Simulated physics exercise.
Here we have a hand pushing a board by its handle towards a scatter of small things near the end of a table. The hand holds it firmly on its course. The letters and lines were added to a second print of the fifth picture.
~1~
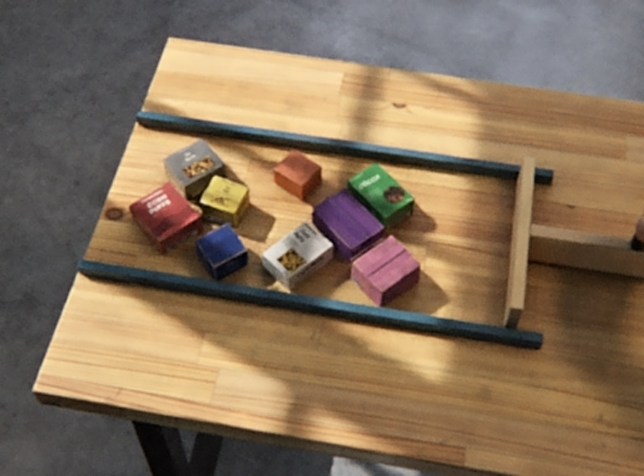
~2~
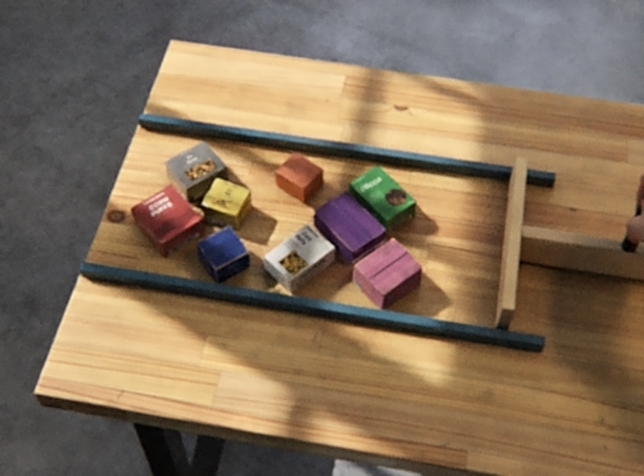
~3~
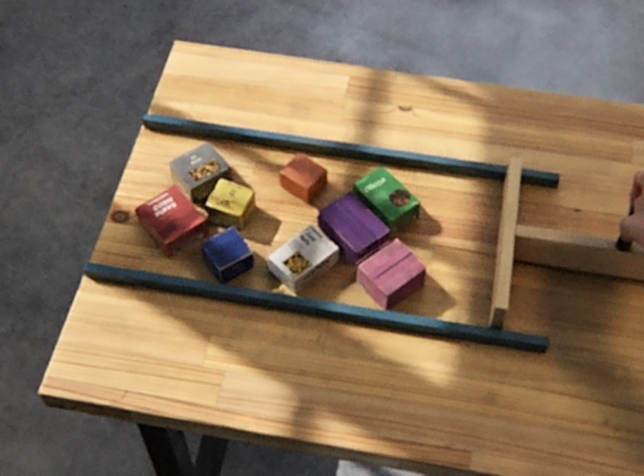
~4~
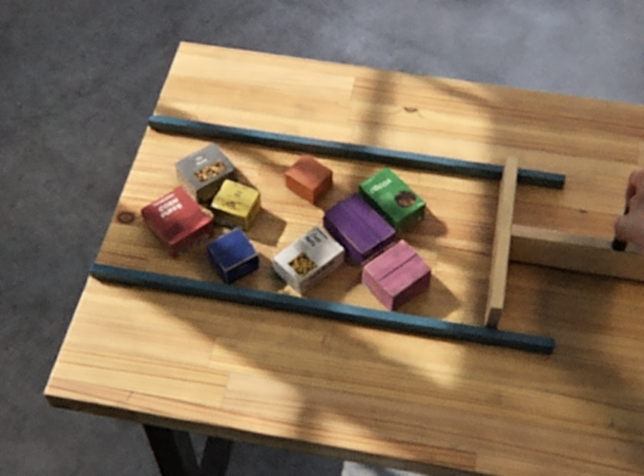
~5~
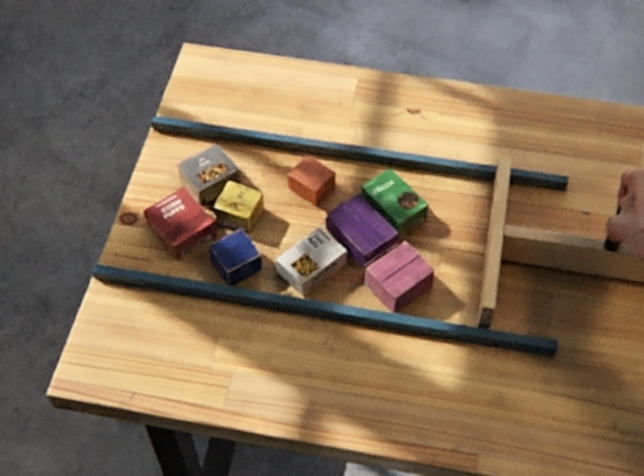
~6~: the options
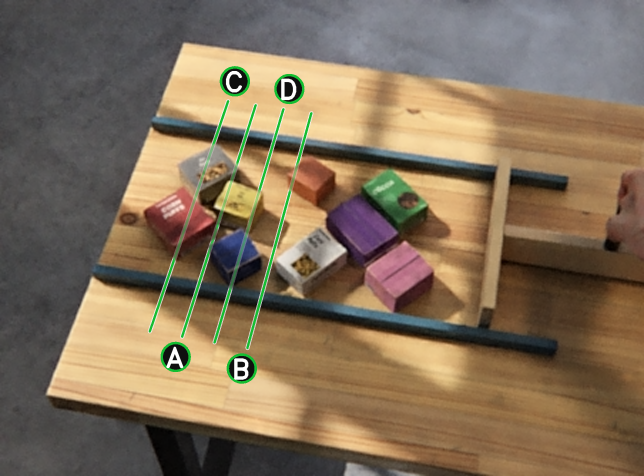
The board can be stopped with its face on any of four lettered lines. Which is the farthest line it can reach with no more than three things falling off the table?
The farthest such stop is A.
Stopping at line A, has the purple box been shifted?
Yes.
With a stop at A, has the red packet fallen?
Yes.
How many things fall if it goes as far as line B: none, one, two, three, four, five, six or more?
The count is none.
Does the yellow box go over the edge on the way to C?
Yes.
On the copy, A at (222, 211); B at (282, 221); C at (192, 207); D at (252, 216).
On A. First, board (397, 213); pink box (347, 274); white packet (302, 262).
Then, board (298, 198); red packet (163, 212); grey packet (198, 164).
Finally, board (224, 186); red packet over the edge; blue box over the edge; two fallen.
By contrast, B is within the limit but short; C drops four; D is within the limit but short.
